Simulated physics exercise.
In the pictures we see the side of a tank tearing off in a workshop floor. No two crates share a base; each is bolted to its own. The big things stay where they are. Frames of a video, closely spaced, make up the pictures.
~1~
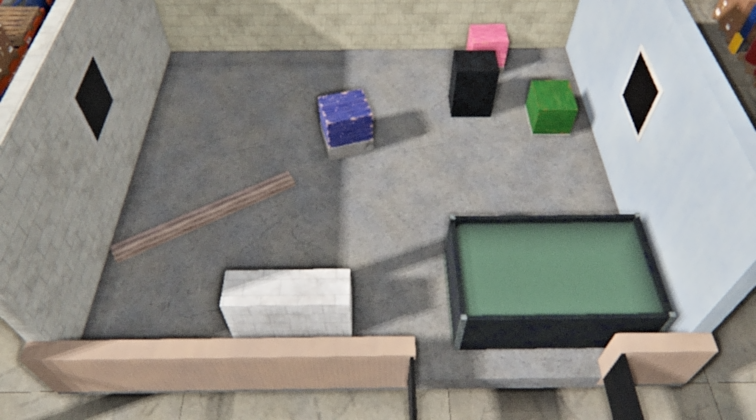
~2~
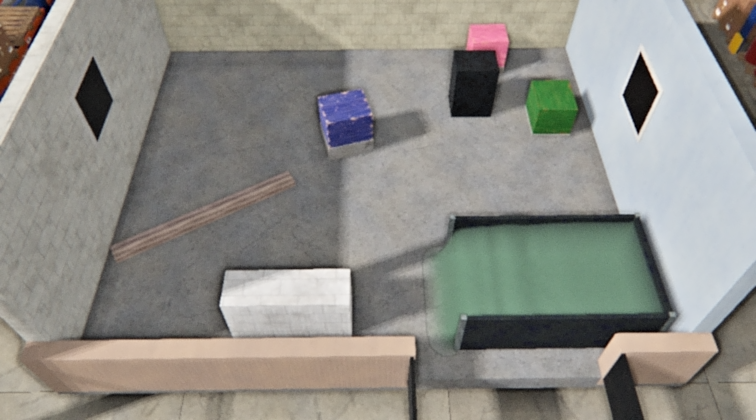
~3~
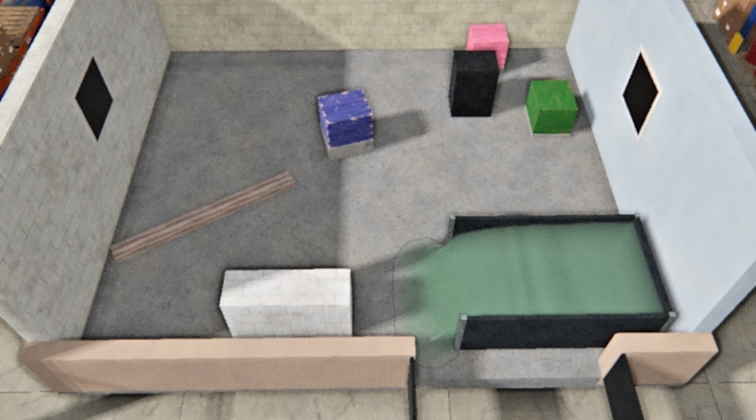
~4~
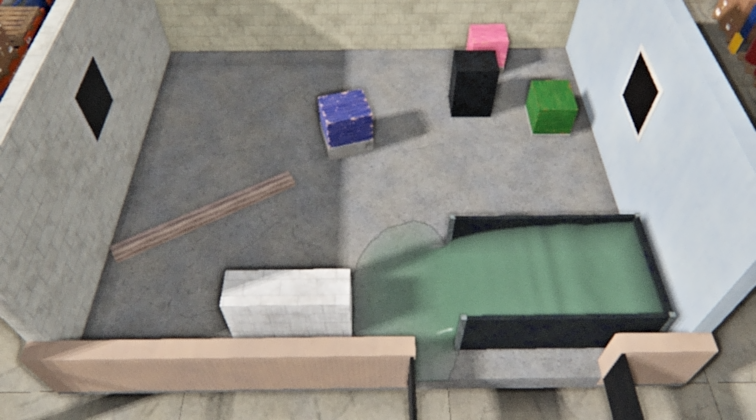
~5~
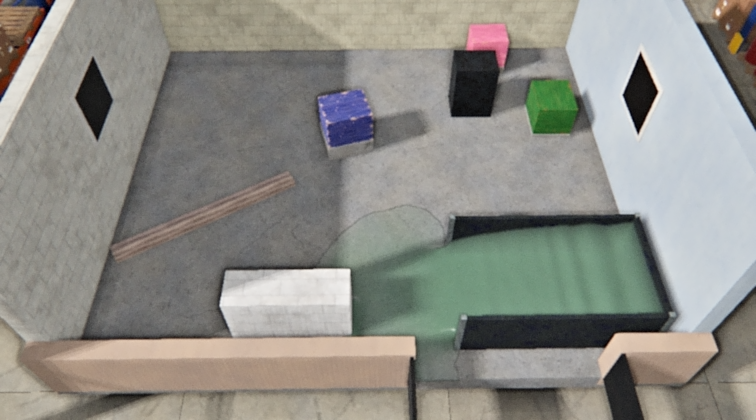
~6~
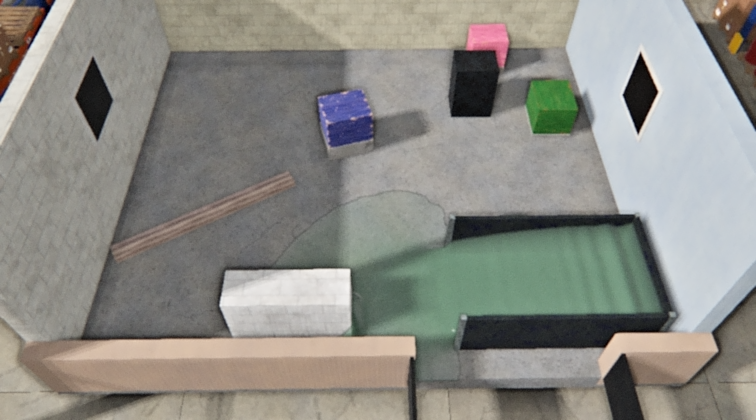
A dark-walled tank loses its left side and green water spreads leftward across the floor.
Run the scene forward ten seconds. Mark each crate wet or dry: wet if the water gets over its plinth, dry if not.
Pink crate dry, green crate wet, blue crate dry.
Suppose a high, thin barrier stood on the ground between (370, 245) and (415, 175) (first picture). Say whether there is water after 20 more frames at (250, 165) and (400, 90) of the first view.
As listed: Flooded, dry.
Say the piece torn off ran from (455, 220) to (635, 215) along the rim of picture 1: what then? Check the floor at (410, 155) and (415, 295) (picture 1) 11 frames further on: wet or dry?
Submerged, waterless.
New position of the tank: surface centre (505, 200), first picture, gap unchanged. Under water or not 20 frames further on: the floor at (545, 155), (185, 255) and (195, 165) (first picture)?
As listed: Clear, under water, wet.
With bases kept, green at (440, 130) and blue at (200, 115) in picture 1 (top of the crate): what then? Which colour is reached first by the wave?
From the scene, I'd name the blue crate.
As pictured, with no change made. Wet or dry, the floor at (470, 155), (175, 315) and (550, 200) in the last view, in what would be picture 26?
Going through them one by one, the first is spared, the second waterlogged and the third spared.
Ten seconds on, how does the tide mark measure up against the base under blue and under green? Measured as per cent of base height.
Roughly 50 and 200 per cent respectively.
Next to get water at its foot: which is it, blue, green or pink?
I reckon it's the blue crate.
A moment on, water covers 25 % of the floor; the pink crate not reached, the green crate not reached, the blue crate water round its plinth.
Next, water covers 35 % of the floor; the pink crate not reached, the green crate not reached, the blue crate water round its plinth.
Then, water covers 50 % of the floor; the pink crate not reached, the green crate not reached, the blue crate water round its plinth.
Later, water covers 60 % of the floor; the pink crate not reached, the green crate not reached, the blue crate water round its plinth.
In the end, water covers 90 % of the floor; the pink crate stayed above the water, the green crate was topped, the blue crate stayed above the water.
